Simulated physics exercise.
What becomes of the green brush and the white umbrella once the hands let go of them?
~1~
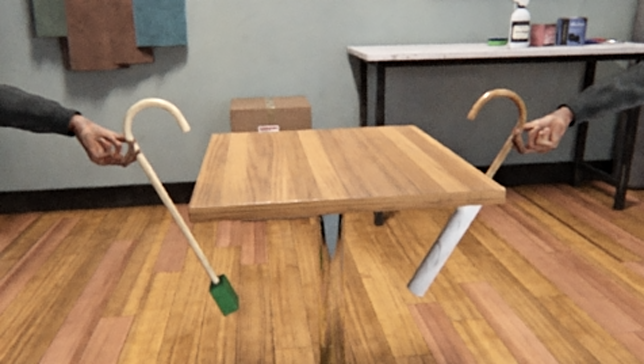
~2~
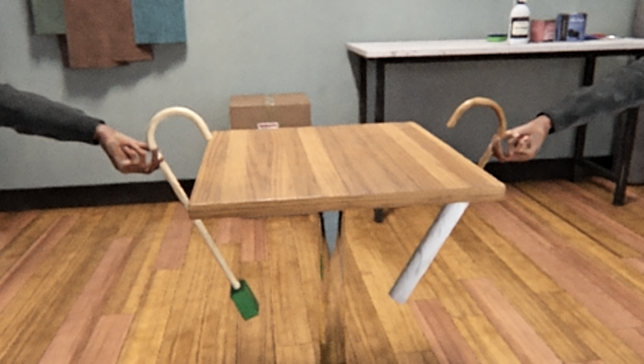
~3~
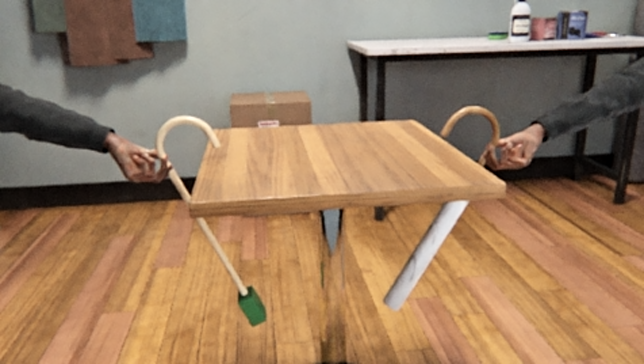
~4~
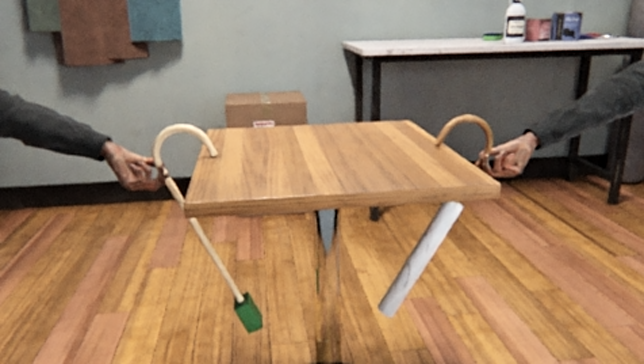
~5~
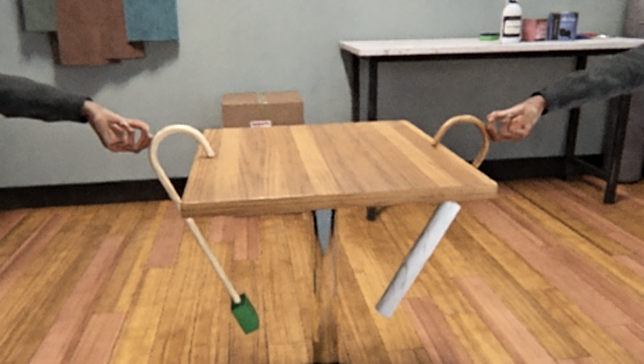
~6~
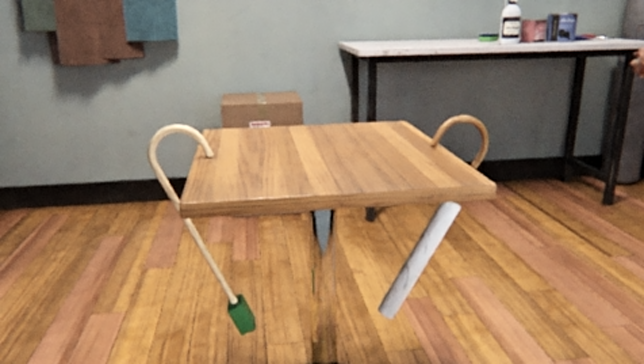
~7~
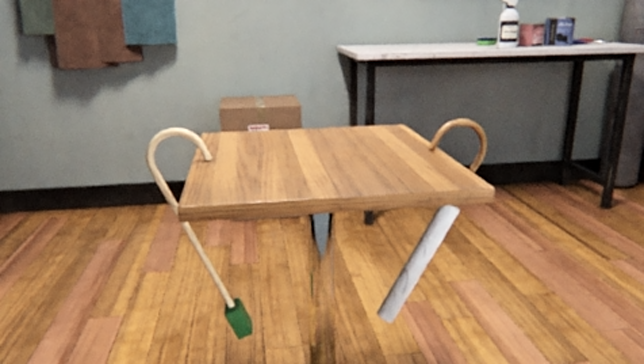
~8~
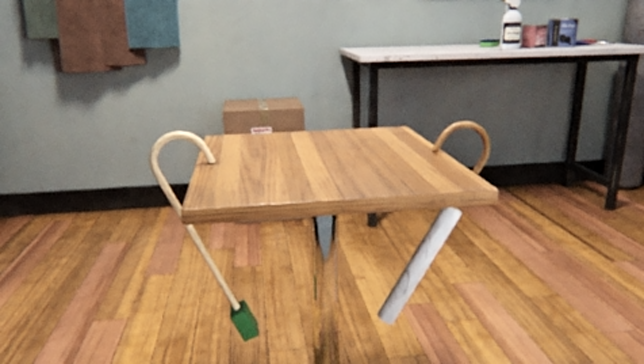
Both stay up. The green brush remains hooked on the left side of the table, and the white umbrella remains hooked on the right side.
